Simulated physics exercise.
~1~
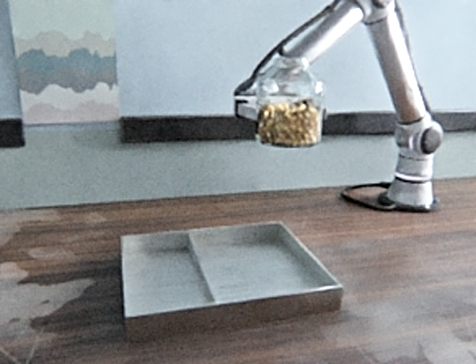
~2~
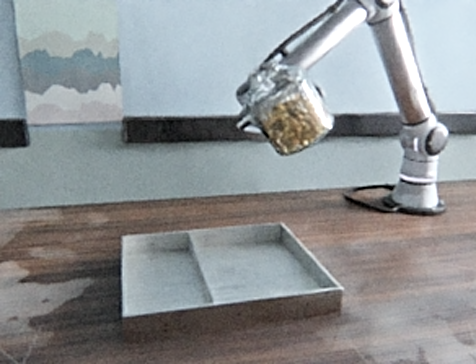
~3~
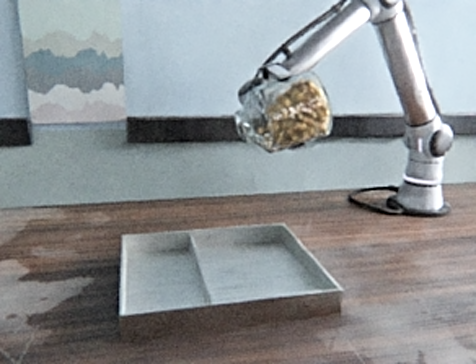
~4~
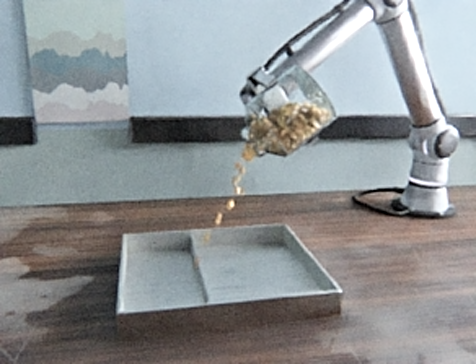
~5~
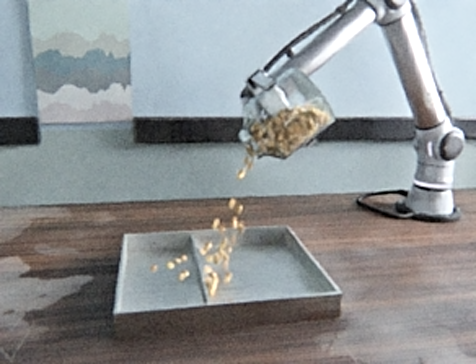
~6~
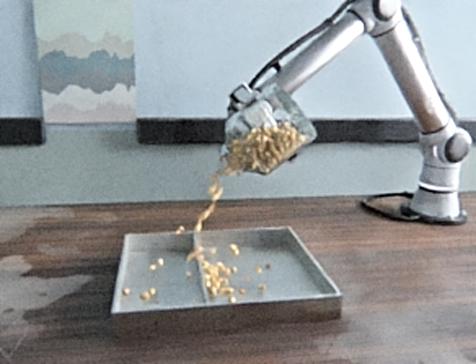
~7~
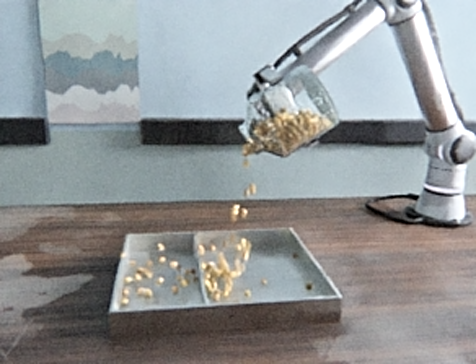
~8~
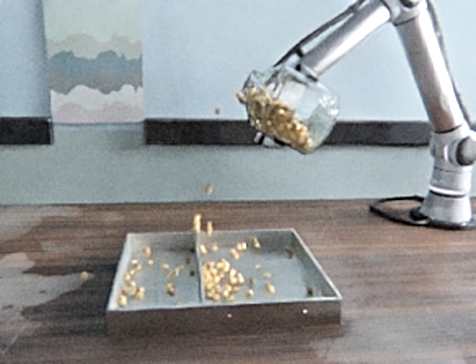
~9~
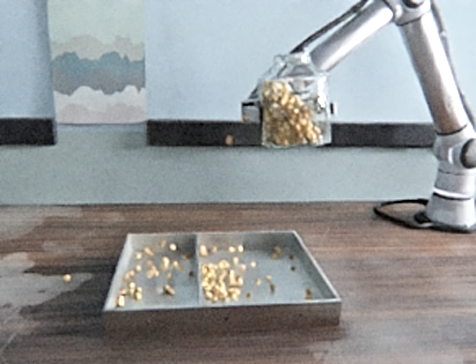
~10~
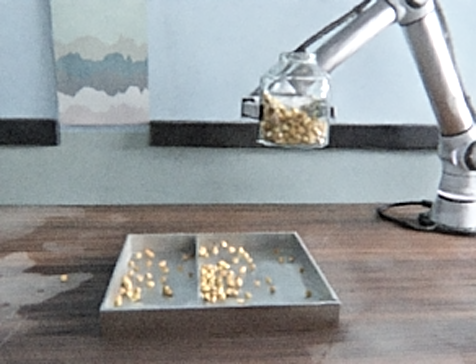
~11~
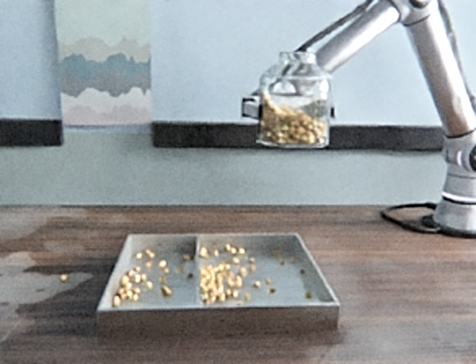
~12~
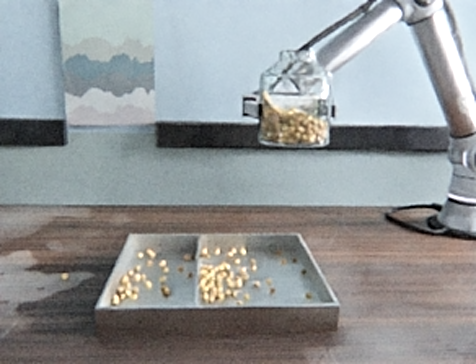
To begin with, a robot arm holds a clear jar of golden chickpeas upright above a shallow grey tray, split by a cross wall, on a dark wooden table. The arm tilts the jar to the left until its mouth points downward. Chickpeas spill in a thin stream, landing around the divider and scattering into both parts of the tray. The arm then turns the jar back upright as the last few pieces fall, one coming to rest on the table left of the tray. Finally the jar hangs still, clearly less full, with chickpeas strewn across both compartments.
